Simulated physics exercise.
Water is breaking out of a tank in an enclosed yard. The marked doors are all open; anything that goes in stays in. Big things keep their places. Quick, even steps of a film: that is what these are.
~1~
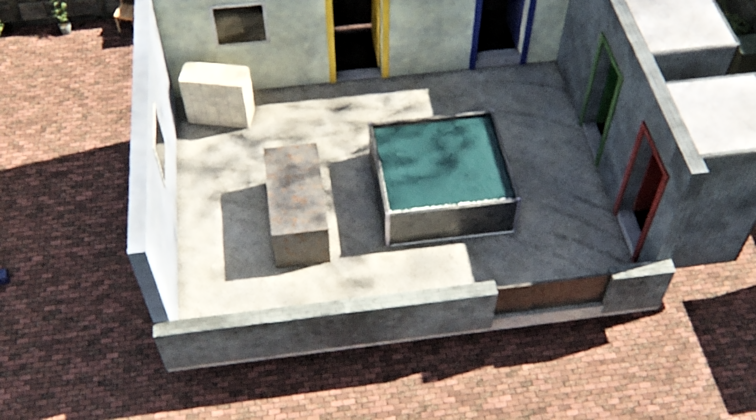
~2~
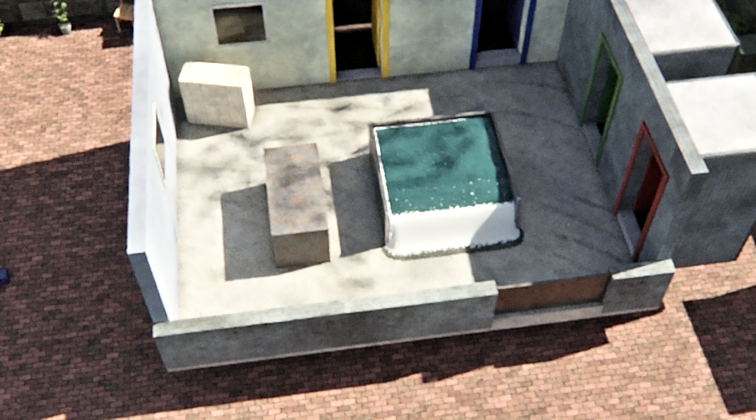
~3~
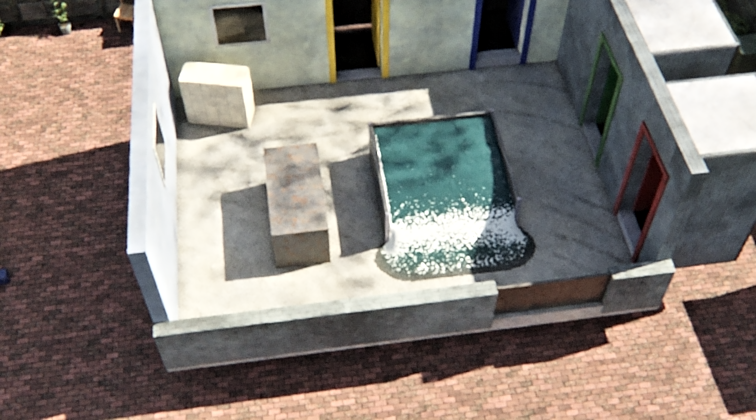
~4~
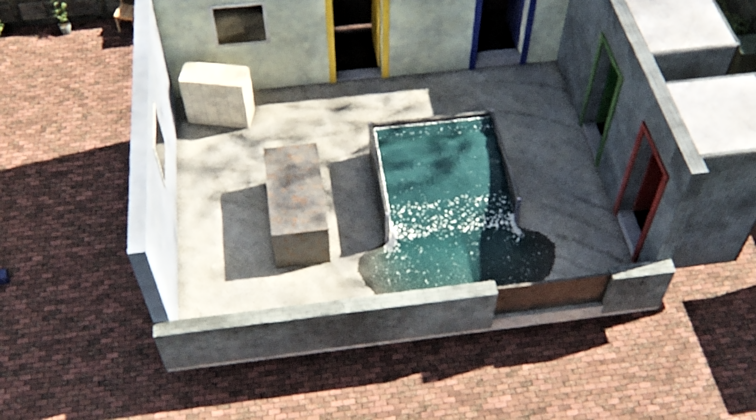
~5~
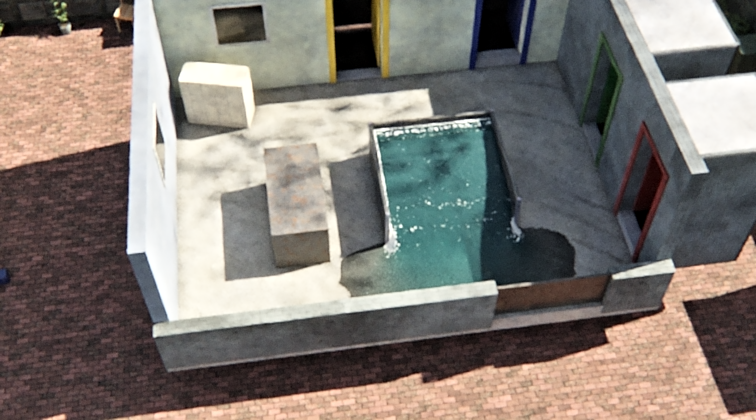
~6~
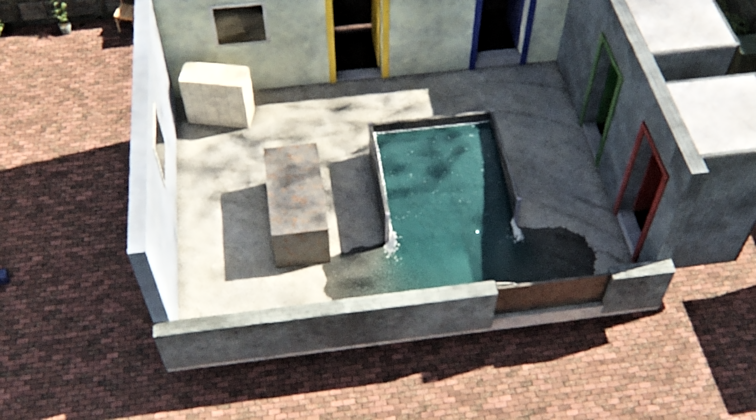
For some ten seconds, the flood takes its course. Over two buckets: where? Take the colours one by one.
One by one: The yellow door overshoots the mark there; the green door doesn't overshoot the mark there; the red door overshoots the mark there; the blue door doesn't overshoot the mark there.
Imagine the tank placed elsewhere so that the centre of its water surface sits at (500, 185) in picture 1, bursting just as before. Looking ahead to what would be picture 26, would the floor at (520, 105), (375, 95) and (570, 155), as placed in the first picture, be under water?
In order: Submerged, untouched, submerged.
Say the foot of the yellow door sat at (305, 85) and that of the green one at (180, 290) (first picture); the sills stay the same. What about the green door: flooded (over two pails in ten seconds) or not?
Note - green door ends up higher.
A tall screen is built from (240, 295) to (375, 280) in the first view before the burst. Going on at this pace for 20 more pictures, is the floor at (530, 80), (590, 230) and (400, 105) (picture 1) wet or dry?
Point by point: First submerged, second submerged, third not reached.
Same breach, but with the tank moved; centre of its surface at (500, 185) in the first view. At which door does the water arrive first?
That would be the red one.
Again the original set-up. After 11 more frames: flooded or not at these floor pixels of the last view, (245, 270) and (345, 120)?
Result, in the order given: Wetted / not wetted.
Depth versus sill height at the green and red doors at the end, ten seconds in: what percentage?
First around 80 percent, second around 50 percent.
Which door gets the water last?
I'd go with the yellow one.
A moment on, water covers 20 % of the floor; the yellow door not reached, the green door not reached, the red door wet at the sill, nothing in, the blue door not reached.
Next, water covers 35 % of the floor; the yellow door not reached, the green door not reached, the red door under two buckets in, the blue door not reached.
Then, water covers 65 % of the floor; the yellow door not reached, the green door wet at the sill, nothing in, the red door far over two buckets in, the blue door wet at the sill, nothing in.
Later, water covers 90 % of the floor; the yellow door wet at the sill, nothing in, the green door wet at the sill, nothing in, the red door far over two buckets in, the blue door wet at the sill, nothing in.
In the end, water covers 100 % of the floor; the yellow door over two buckets in, the green door wet at the sill, nothing in, the red door far over two buckets in, the blue door wet at the sill, nothing in.
